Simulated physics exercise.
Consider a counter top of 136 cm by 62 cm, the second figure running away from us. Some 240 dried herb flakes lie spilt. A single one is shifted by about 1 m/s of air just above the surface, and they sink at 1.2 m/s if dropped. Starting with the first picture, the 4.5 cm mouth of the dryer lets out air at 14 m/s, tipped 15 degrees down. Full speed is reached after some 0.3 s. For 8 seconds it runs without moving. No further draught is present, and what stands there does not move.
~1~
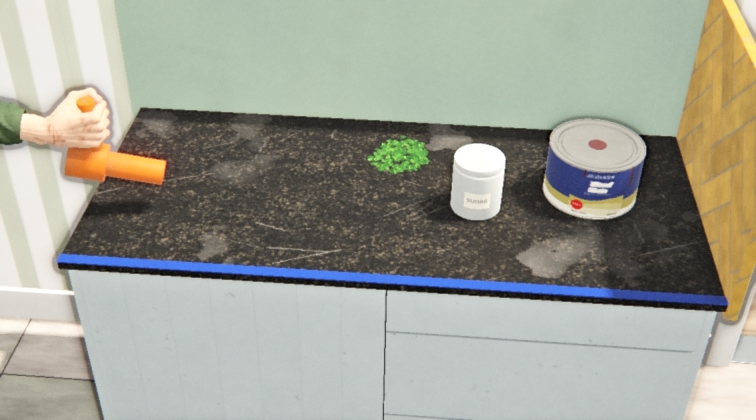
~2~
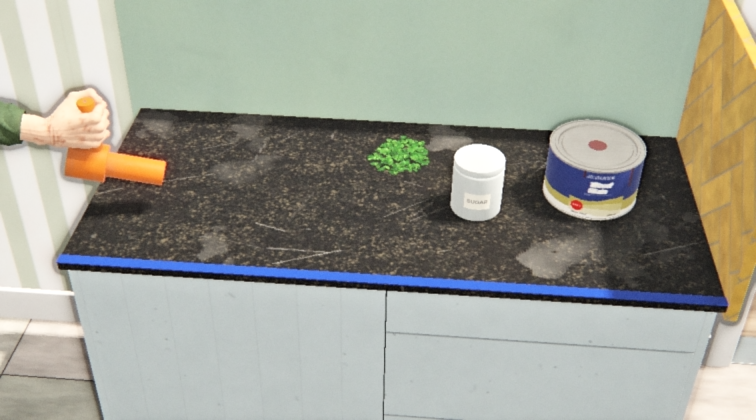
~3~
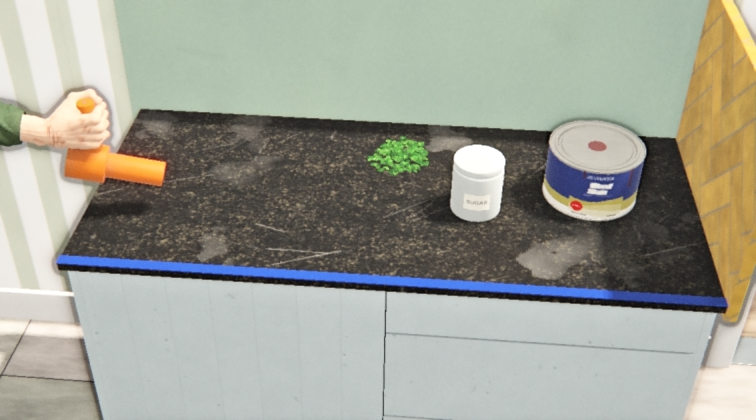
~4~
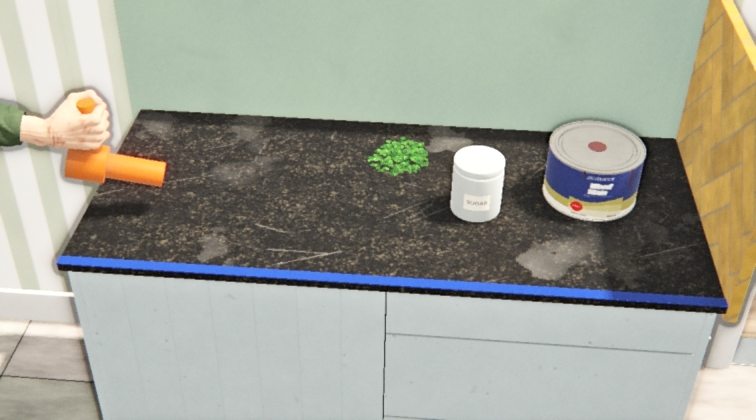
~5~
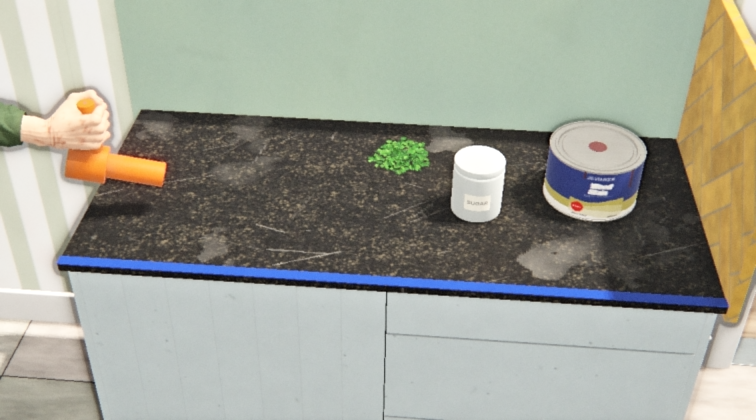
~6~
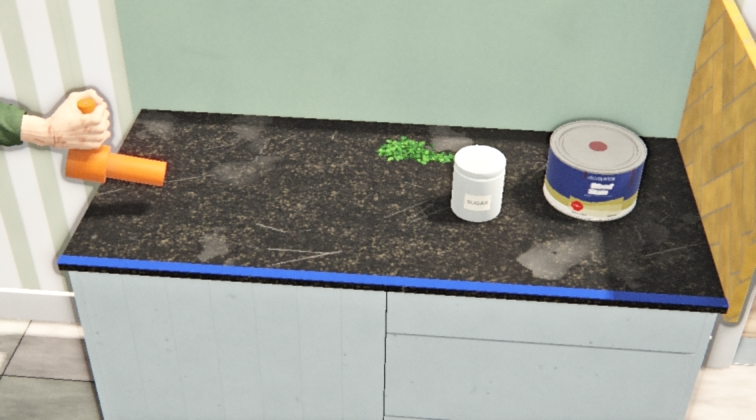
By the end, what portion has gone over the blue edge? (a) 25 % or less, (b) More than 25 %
a.
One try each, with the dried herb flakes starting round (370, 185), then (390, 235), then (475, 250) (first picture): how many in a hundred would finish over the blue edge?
It goes 15 %, then 100 %, then 90 %.
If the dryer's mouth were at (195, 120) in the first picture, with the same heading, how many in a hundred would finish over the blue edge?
About 90 %.
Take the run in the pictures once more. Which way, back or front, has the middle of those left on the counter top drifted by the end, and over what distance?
It drifts toward the rear side, close to 15 cm in all.
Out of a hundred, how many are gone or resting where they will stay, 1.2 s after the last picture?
The share is about 70 %.
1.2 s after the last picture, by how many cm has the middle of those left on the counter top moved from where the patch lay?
Roughly 70 centimetres.
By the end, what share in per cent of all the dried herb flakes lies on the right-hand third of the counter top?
Share at the end: Close to 100 %.
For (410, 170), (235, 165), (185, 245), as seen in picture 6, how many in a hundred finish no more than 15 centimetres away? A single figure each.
Taking the spots one by one, around 0 %, 0 % and 0 %.
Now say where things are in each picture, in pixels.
The middle of the dried herb flakes is near (400, 155), none has stirred yet and the mouth of the dryer is at (164, 173), in the first picture.
The middle of the dried herb flakes is near (400, 154), none has stirred yet and the blue edge is centred on (386, 284), in the second picture.
The middle of the dried herb flakes is near (400, 154), none has stirred yet, the top of a jar is at (480, 159) and the top of a large tin is at (597, 145), in the third picture.
The middle of the dried herb flakes is near (400, 155) and none has stirred yet, in the fourth picture.
The middle of the dried herb flakes is near (400, 155) and none has stirred yet, in the fifth picture.
The middle of the dried herb flakes is near (411, 152), the farthest in sight from the dryer is at (454, 158) and about 40 % have left their places, in the sixth picture.
Then, 1.2 s after the last picture, 28 % are on the move or not yet settled, 0 % are over the blue edge; the middle of those still in play is near (682, 114).
Then, 2.2 s after the last picture, 25 % are on the move or not yet settled, 0 % are over the blue edge; the middle of those still in play is near (681, 119).
Then, 4.1 s after the last picture, 21 % are on the move or not yet settled, 1 % are over the blue edge; the middle of those still in play is near (682, 114).
Then, 7.7 s after the last picture, at the end, 5 % are over the blue edge; the middle of those still in play is near (682, 114).
